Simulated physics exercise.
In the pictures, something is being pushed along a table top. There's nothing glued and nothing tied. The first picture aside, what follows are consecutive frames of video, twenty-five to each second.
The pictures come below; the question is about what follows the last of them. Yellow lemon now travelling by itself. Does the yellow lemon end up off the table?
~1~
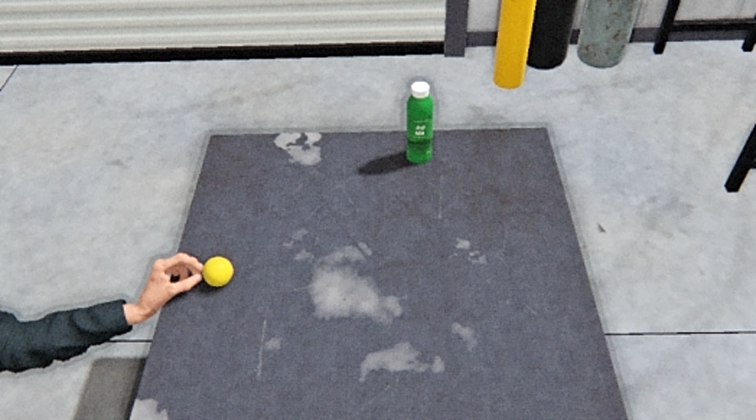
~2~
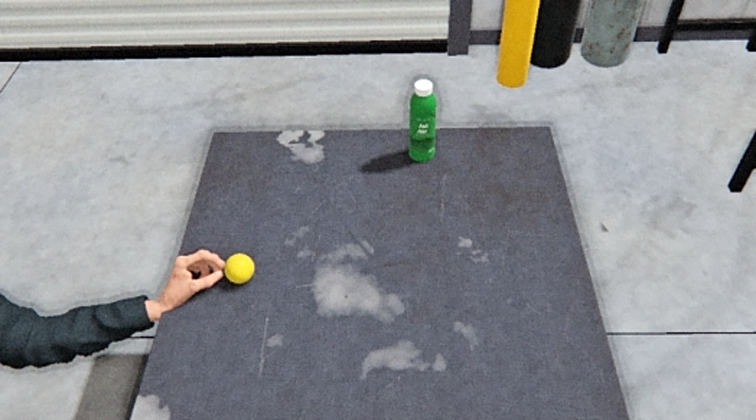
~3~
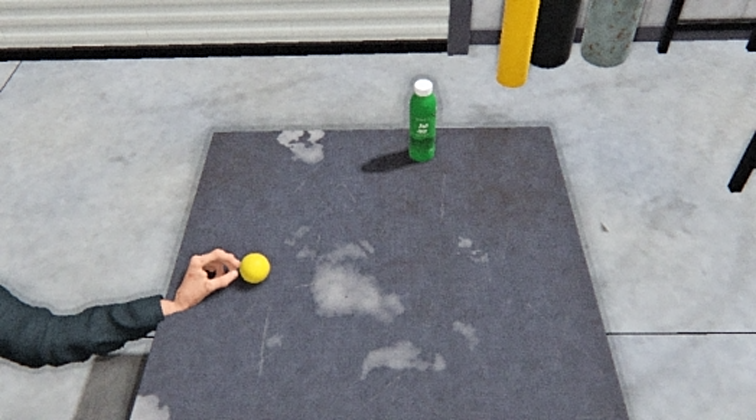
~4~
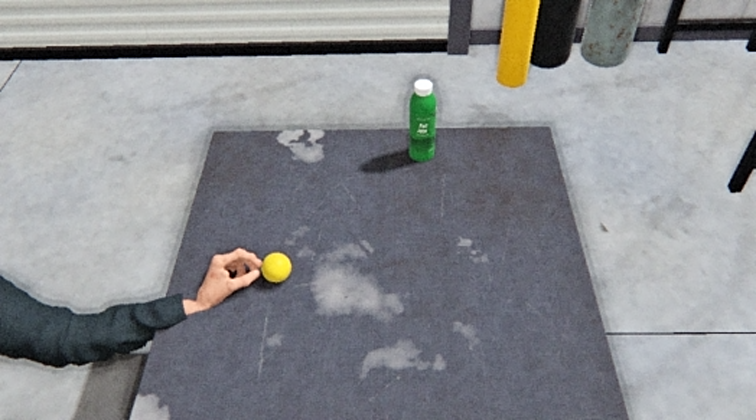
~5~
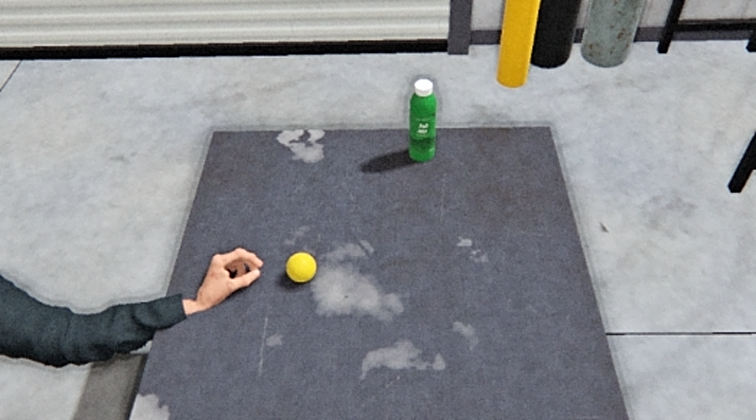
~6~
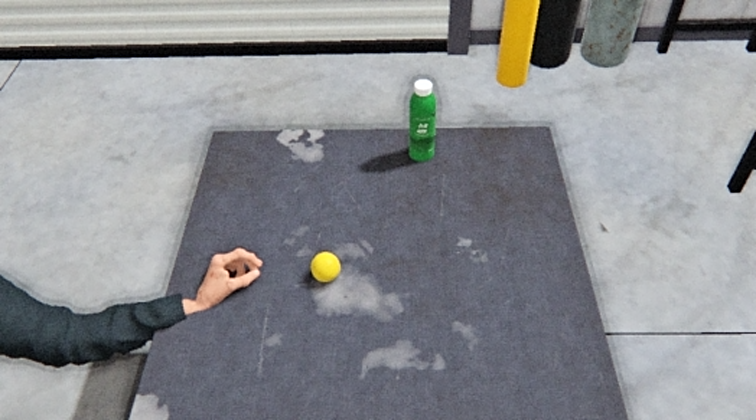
Yes.
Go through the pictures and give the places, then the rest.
In the first frame, under the hand; yellow lemon (218, 272).
In the second frame, under the hand; yellow lemon (239, 269).
In the third frame, under the hand; yellow lemon (255, 269).
In the fourth frame, yellow lemon (276, 268).
In the fifth frame, yellow lemon (301, 268) displaced about its own width.
In the sixth frame, yellow lemon (326, 267) displaced well along.
Then, 0.30 s past the last view, yellow lemon displaced well along near (504, 266).
Then, 0.70 s past the last view, yellow lemon now off the table.
Finally, off the table, yellow lemon.
